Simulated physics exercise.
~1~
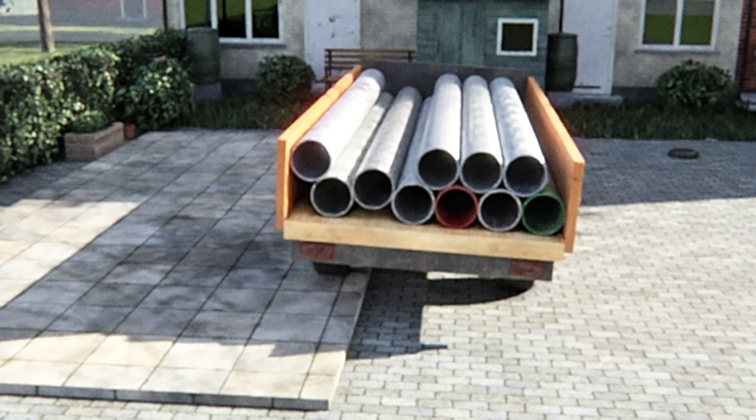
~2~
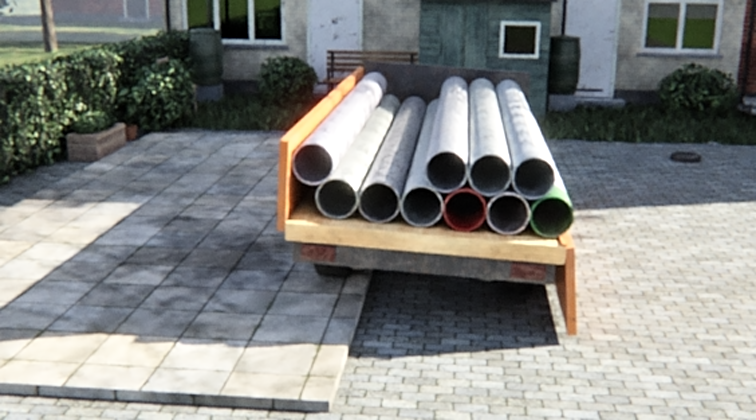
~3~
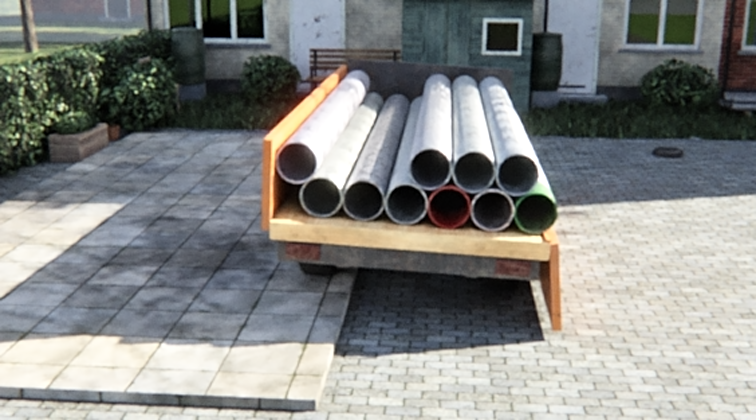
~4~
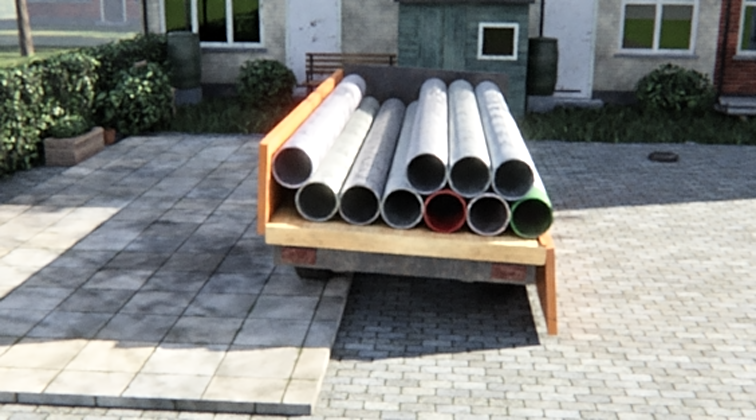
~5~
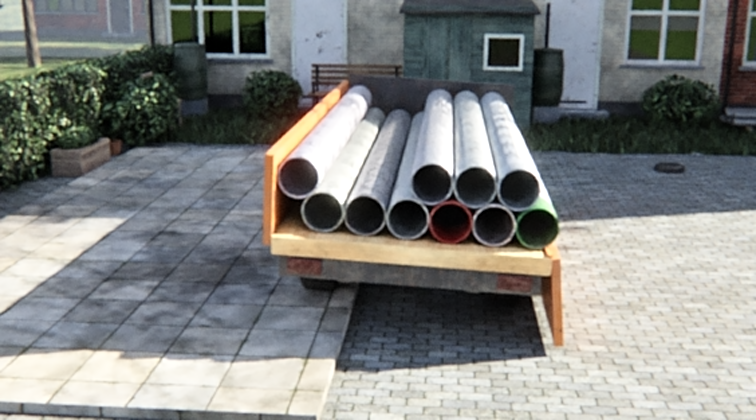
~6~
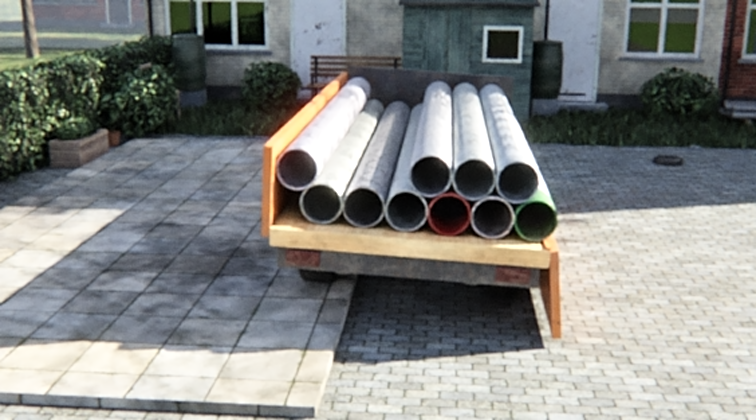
On a paved yard before a house with pale doors, a hedge and a small grey-green shed, a parked trailer is seen from behind and slightly above in a gently swaying view. Ten hollow grey pipes lie lengthwise between orange side boards, their open ends facing us, with a red-rimmed one and a green-rimmed one in the lower row. The right board drops and hangs below the deck edge. The pipes shift slightly right, the green one stopping close to the open edge. After that nothing rolls further, and the whole stack remains aboard.
